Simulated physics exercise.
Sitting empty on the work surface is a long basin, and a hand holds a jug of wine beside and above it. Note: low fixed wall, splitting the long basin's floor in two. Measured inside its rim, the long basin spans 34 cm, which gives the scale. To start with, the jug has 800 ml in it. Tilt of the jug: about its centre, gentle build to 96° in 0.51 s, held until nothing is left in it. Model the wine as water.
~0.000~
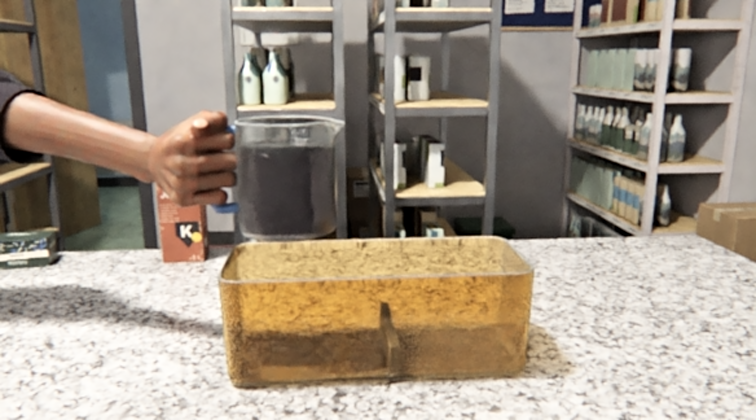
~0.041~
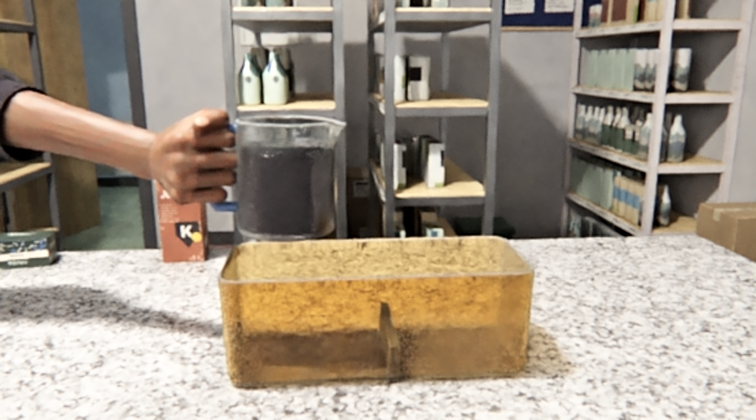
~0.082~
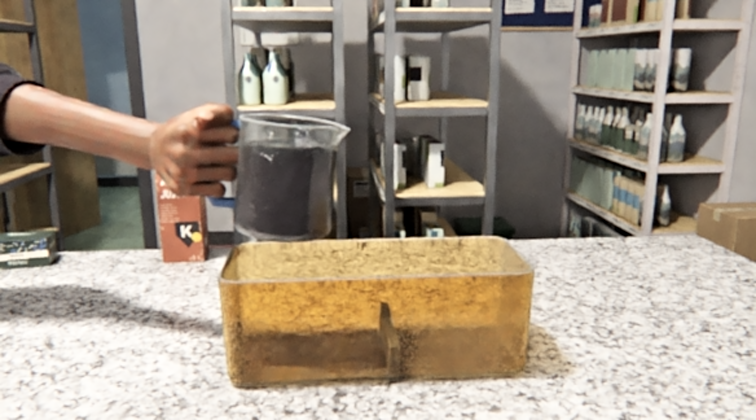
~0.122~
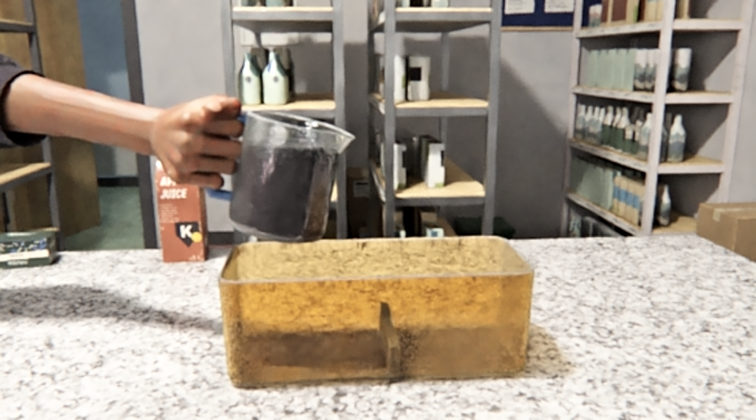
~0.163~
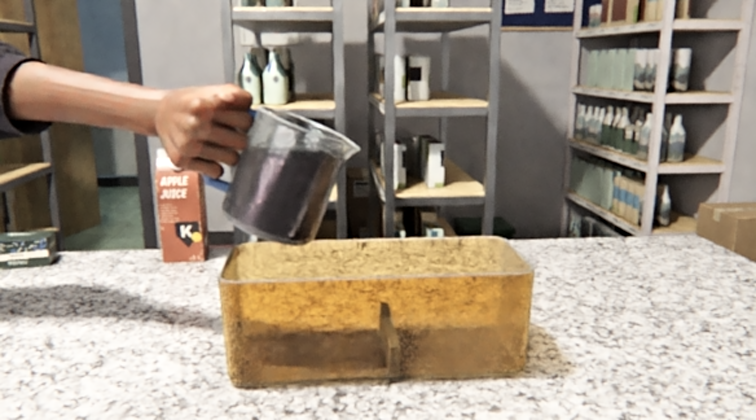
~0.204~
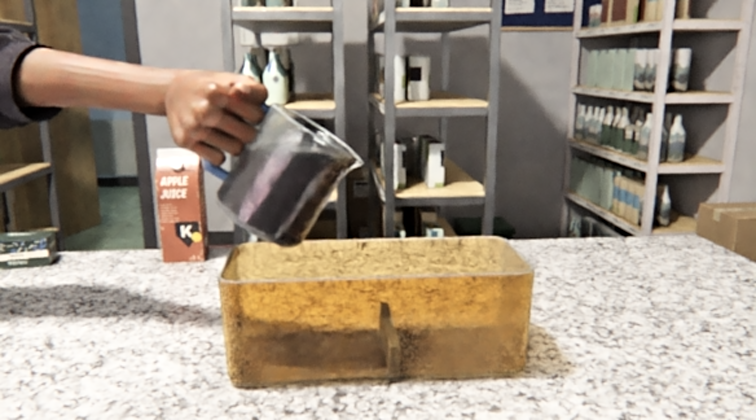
A hand held a glass jug of dark liquid above the left end of a long amber basin, then gradually tilted it to the right, uncovering a red apple juice carton behind it.
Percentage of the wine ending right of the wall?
83 per cent.
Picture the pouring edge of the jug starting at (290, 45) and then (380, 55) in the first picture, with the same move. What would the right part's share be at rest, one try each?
30 and 80 %.
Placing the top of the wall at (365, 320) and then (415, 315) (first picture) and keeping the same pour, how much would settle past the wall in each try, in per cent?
95 then 25 %.
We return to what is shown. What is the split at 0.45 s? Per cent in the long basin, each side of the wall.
About 1 % left, 14 % right.
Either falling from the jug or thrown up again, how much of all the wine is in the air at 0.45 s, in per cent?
Around 18 percent.
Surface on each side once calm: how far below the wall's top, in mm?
On the left it's about 32 mm; on the right, about 2 mm.
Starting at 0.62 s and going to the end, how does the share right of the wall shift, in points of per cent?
Looks like it went upward, around 30 per cent.
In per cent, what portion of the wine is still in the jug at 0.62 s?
Around 30 in a hundred.
After 0.45 s the tilt is 92° and 67 per cent is still to pour, 1 is left of the wall and 13 right of it.
After 0.62 s the tilt is 96° and 29 per cent is still to pour, 4 is left of the wall and 53 right of it.
After 0.81 s the tilt is 96° and 13 per cent is still to pour, 7 is left of the wall and 76 right of it.
After 1.01 s the tilt is 96° and 5 per cent is still to pour, 9 is left of the wall and 83 right of it.
In the end 15 per cent lies left of the wall, 83 right of it and 1 outside.
